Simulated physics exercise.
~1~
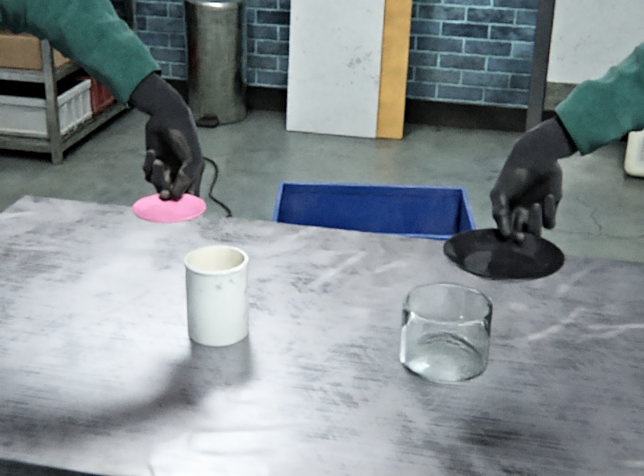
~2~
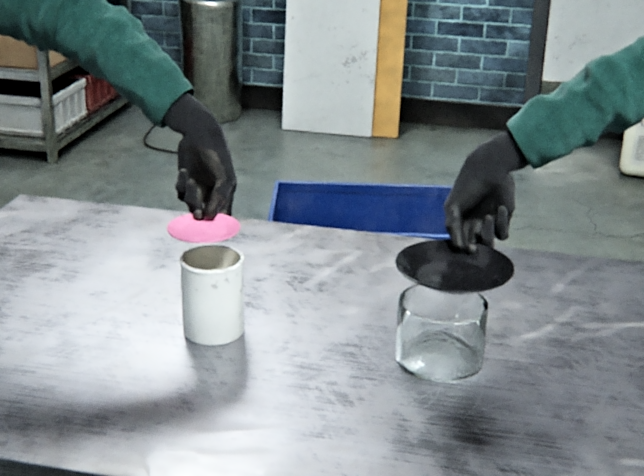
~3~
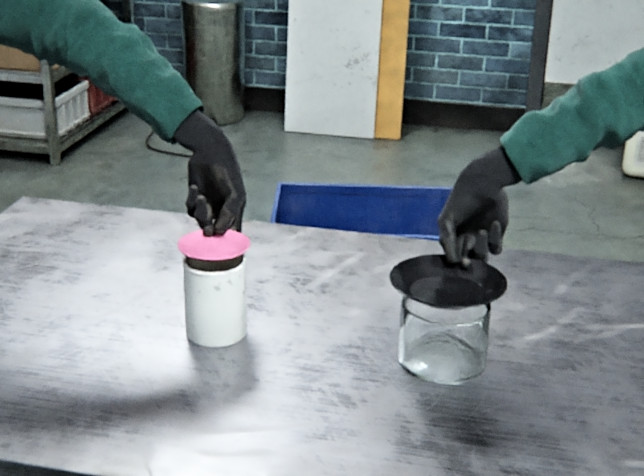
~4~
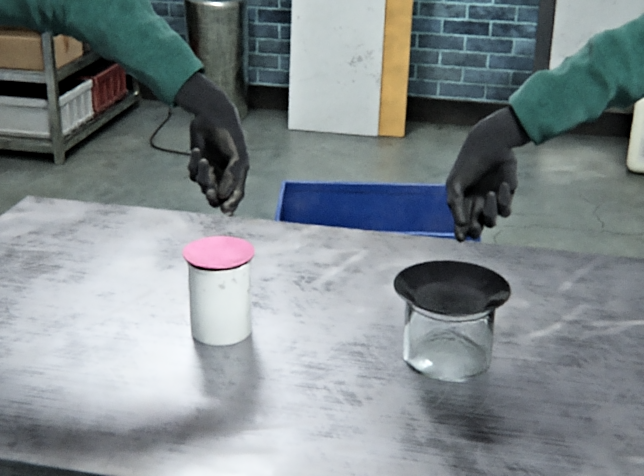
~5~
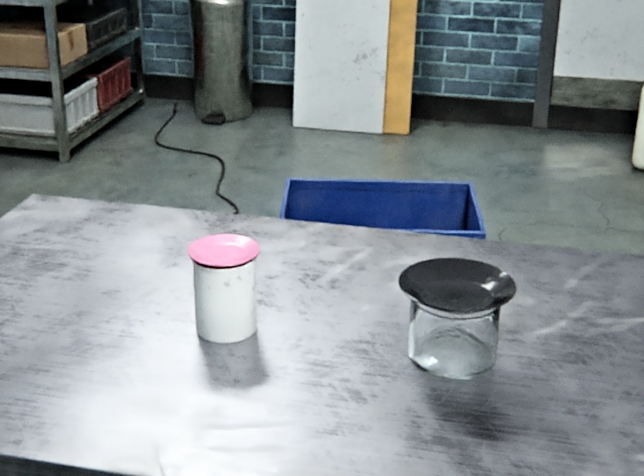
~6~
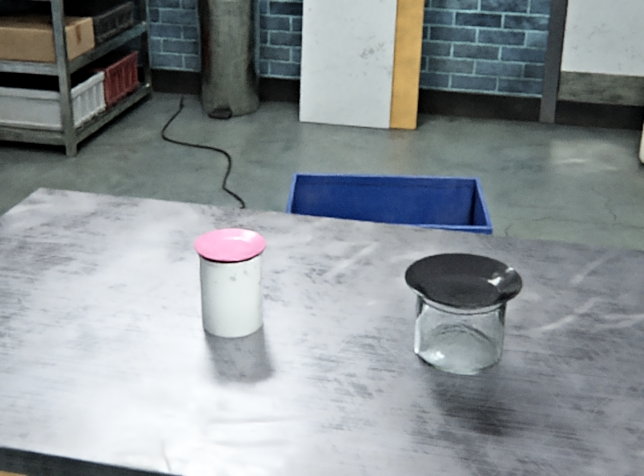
Two gloved hands lower a pink disc and a black disc onto containers, covering both.
